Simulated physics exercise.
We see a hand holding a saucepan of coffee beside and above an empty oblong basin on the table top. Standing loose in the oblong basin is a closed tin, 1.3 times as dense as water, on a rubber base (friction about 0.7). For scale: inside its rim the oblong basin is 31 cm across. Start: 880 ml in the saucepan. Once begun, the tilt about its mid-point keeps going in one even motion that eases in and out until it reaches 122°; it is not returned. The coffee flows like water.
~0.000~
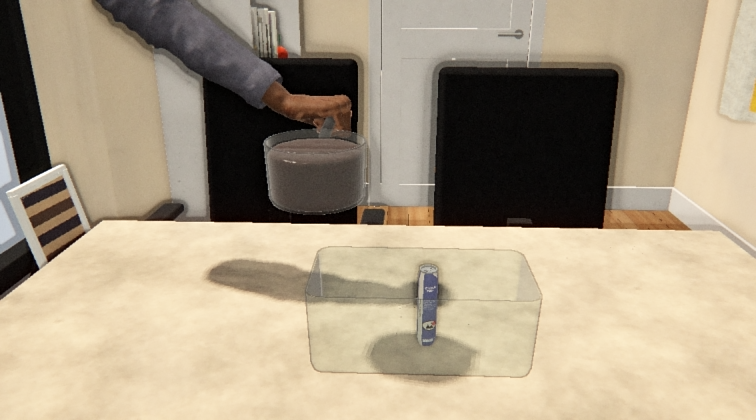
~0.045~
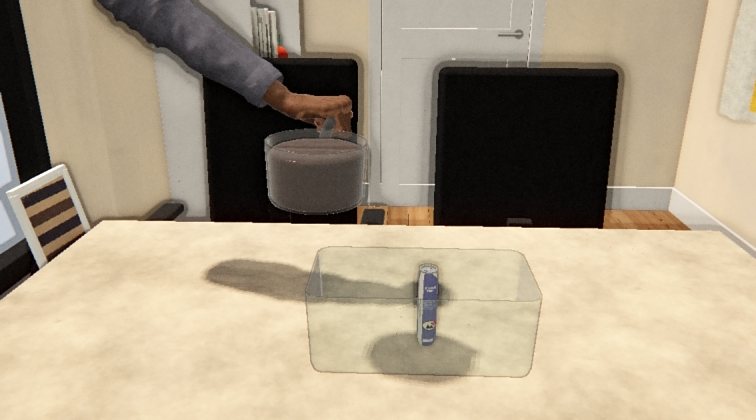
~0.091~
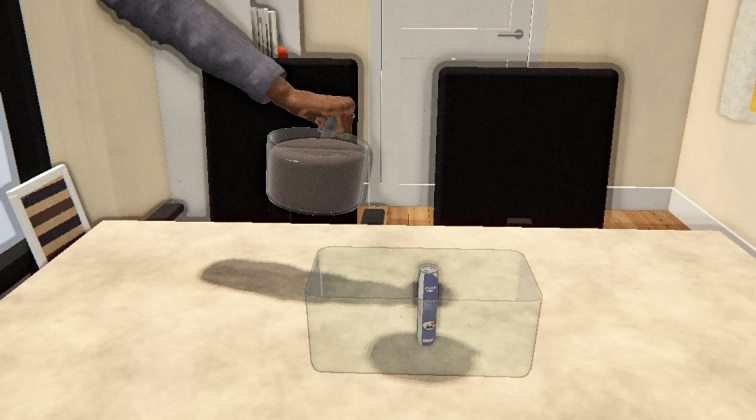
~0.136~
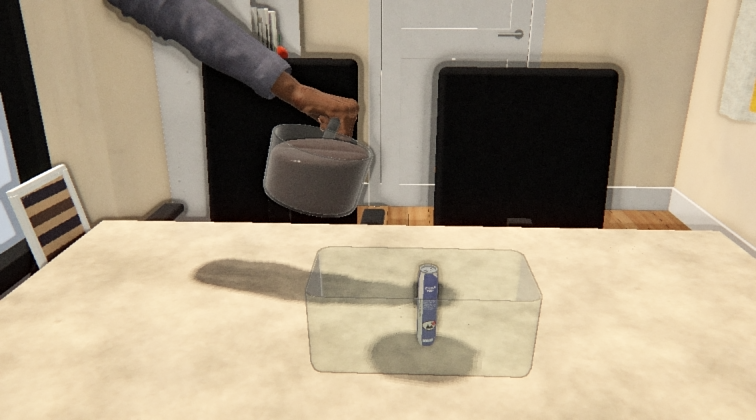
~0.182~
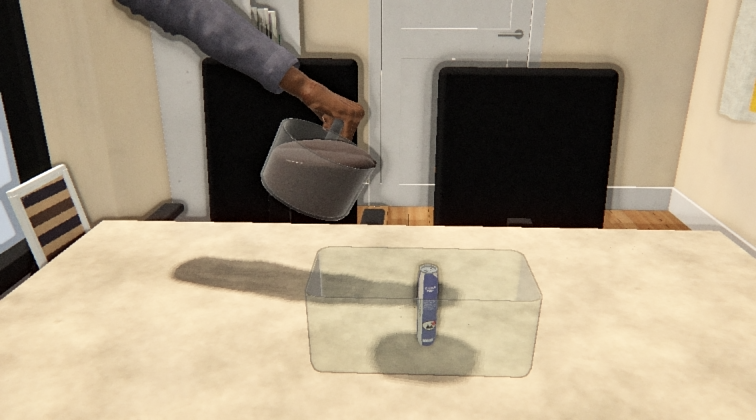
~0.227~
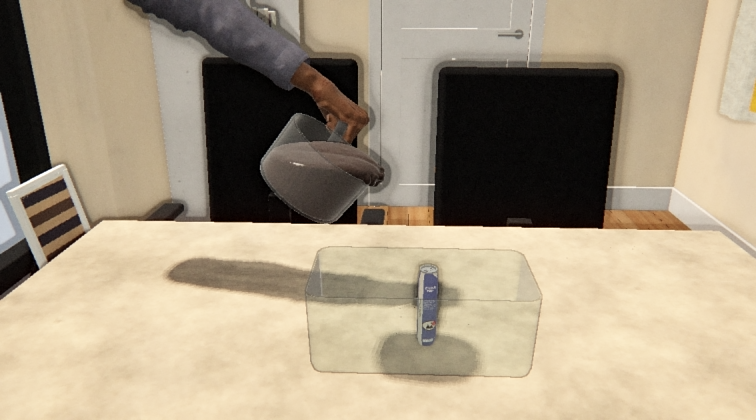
At first, a hand holds a clear saucepan of brown coffee almost level, above and left of a transparent oblong basin where a small blue container stands on the table. The hand then tilts the pan steadily to the right, and coffee starts slipping over its lowered rim while the container stays still.
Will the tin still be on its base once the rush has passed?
No, it tumbles over.
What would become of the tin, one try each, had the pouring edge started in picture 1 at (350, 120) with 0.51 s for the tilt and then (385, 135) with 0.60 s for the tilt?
Trial 1 - tin tips; trial 2 - tin tips.
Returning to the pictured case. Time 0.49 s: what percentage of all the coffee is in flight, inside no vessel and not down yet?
42 per cent.
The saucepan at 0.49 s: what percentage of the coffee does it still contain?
I'd estimate some 18 % remains.
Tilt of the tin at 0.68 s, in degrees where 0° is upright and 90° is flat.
I'd say it is close to 10 degrees off upright.
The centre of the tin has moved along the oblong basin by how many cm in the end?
It finishes around 8.0 cm from where it began.
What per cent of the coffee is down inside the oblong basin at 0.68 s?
Some 94 per cent.
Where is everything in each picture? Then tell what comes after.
In the first frame, it leans 0°; its right rim is at (366, 143); the coffee meets the walls at (269, 149) and (364, 150); the oblong basin's rim runs from (312, 271) to (532, 275); the tin's top is at (428, 272).
In the second frame, it leans 2°; its right rim is at (367, 144); the coffee meets the walls at (270, 148) and (364, 150).
In the third frame, it leans 7°; its right rim is at (369, 149); the coffee meets the walls at (272, 147) and (367, 152).
In the fourth frame, it leans 15°; its right rim is at (371, 157); the coffee meets the walls at (273, 148) and (369, 153).
In the fifth frame, it leans 27°; its right rim is at (373, 167); the coffee meets the walls at (271, 154) and (372, 160); 2 per cent is over the edge.
In the sixth frame, it leans 39°; its right rim is at (372, 179); the coffee meets the walls at (269, 151) and (370, 169); 6 per cent is over the edge.
After 0.49 s the tilt is 113° and 19 per cent is still to pour; the tin stands where it began.
After 0.68 s the tilt is 122° and 1 per cent is still to pour; the tin leans 9°.
After 0.87 s the tilt is 122° and 0 per cent is still to pour; the tin leans 29°.
After 1.09 s the tilt is 122° and 0 per cent is still to pour; the tin lies on its side.
In the end the tin lies on its side.
